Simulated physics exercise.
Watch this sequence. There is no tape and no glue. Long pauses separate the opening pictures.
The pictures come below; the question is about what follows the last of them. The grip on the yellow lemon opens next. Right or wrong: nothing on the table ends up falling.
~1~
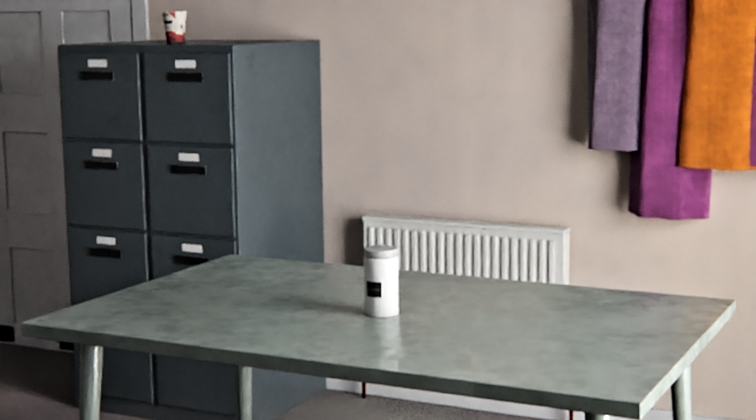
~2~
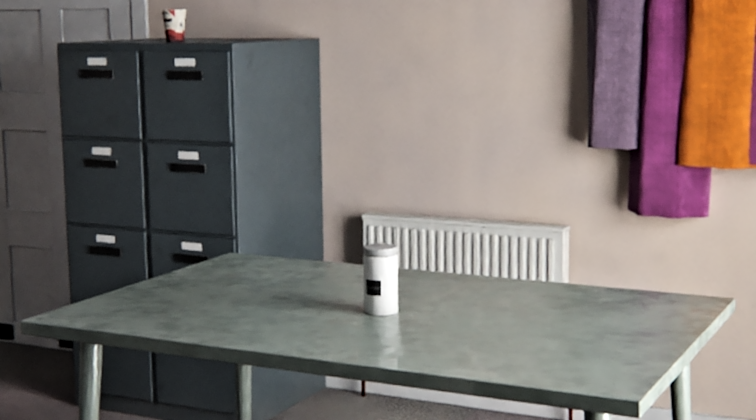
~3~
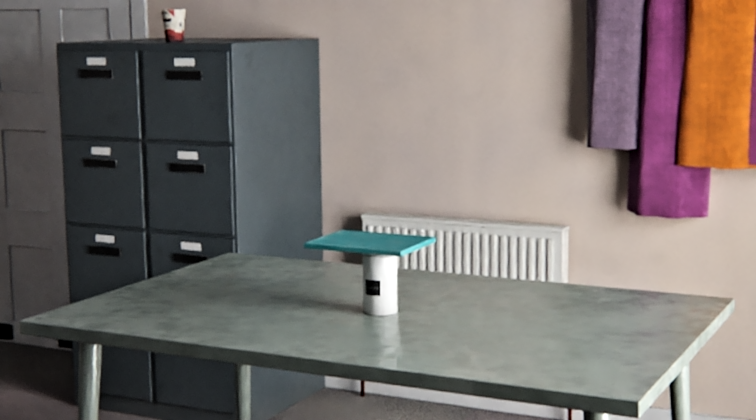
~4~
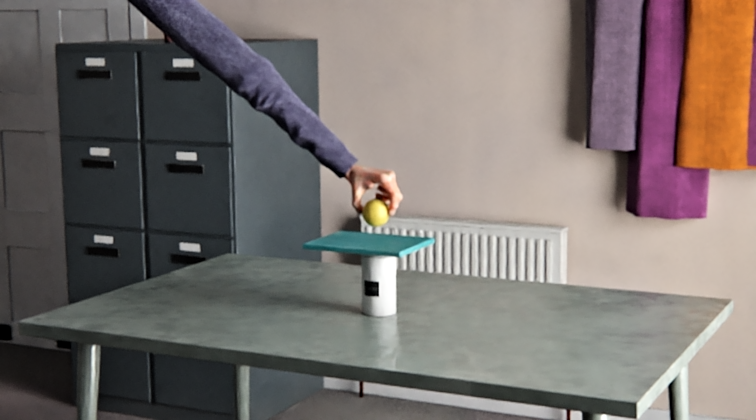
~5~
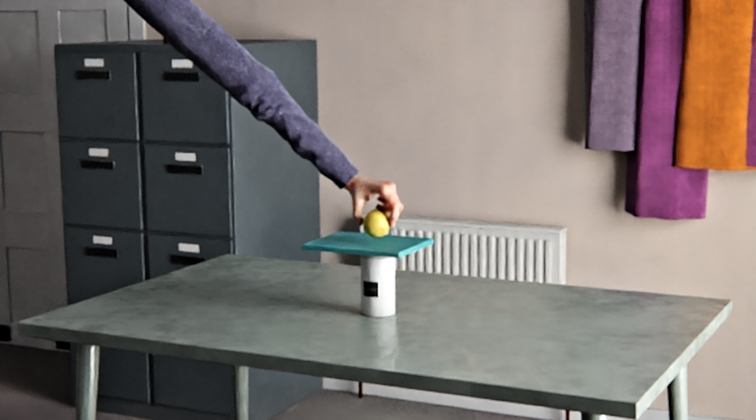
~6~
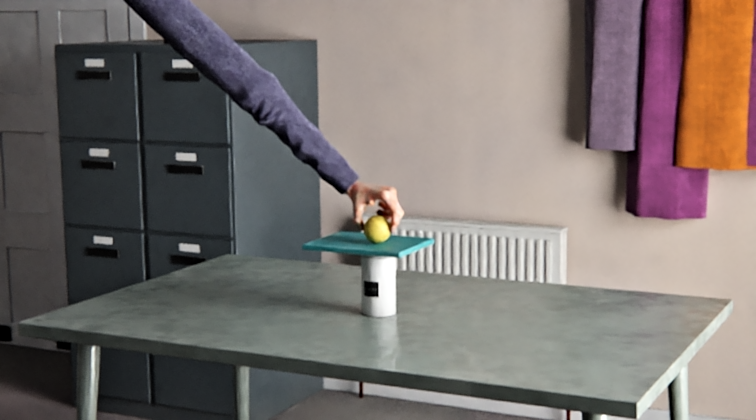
Right.
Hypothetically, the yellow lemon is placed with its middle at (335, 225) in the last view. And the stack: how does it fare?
What happens next is that it goes down.
Then, 0.20 s on from there, no change.
Then, 0.60 s on from there, yellow lemon resting near (377, 230).
In the end, all 3 unmoved. At the end, from the last picture's camera, yellow lemon near (377, 230). The stack stays up.
